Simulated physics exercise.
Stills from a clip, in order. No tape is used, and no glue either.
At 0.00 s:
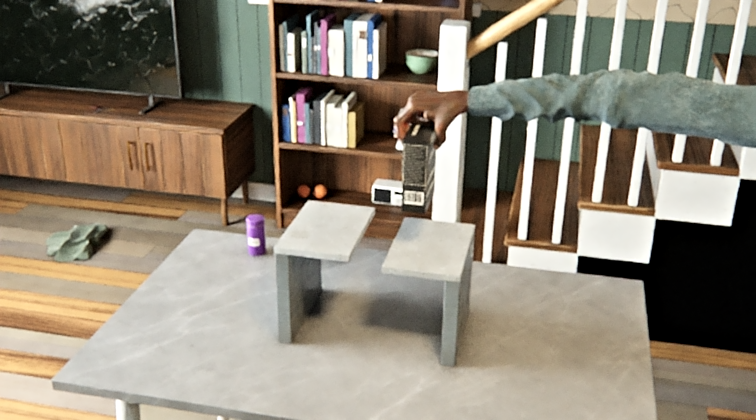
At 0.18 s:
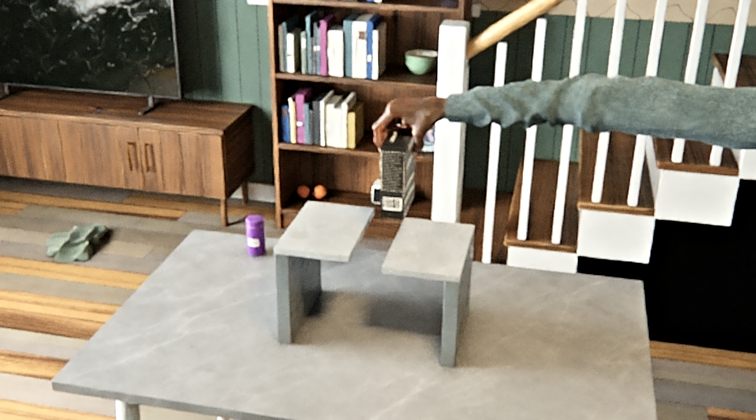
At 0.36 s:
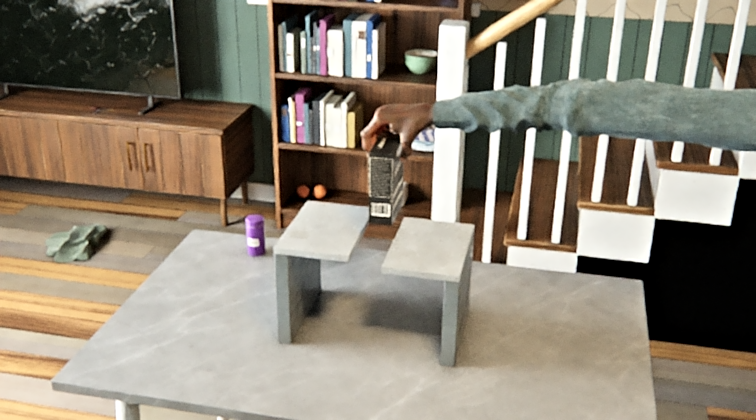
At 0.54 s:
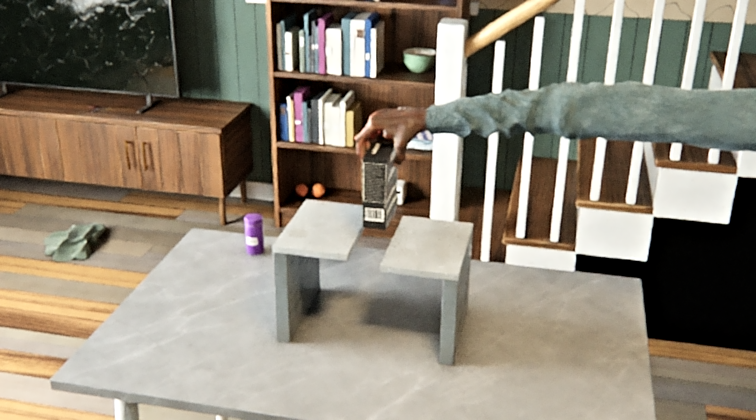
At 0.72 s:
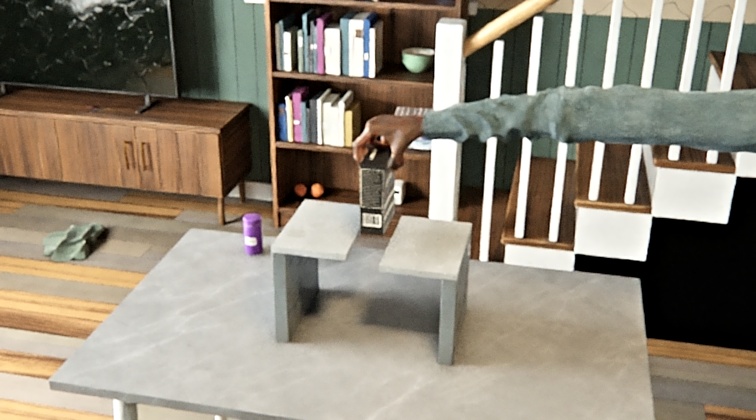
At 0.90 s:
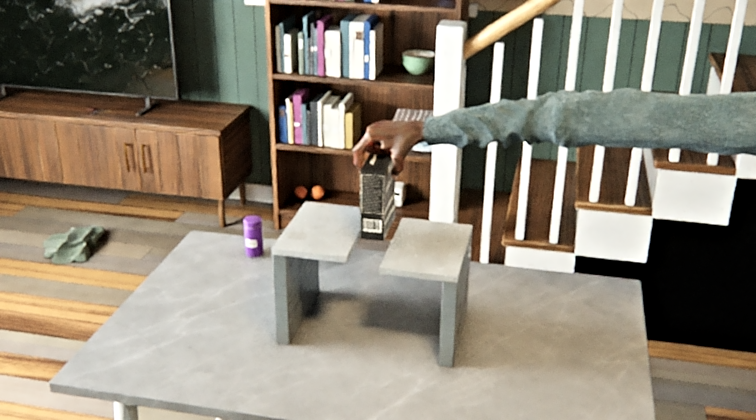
In a living room with a bookshelf and staircase, a hand holding a black packet moves it left and slightly down to the gap between two gray raised slabs on a table, while a purple shaker stands still nearby.
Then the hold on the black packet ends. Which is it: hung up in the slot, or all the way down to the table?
It falls all the way down.
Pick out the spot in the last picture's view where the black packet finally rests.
Close to (377, 296) in the last picture.
After 1.10 s, black packet slid a little near (378, 216).
After 1.20 s, black packet slid well along near (377, 277).
At rest (1.9 s), moved from the start, black packet; purple shaker in place. Seen from the same camera at the end, black packet near (377, 296). The packet drops through.
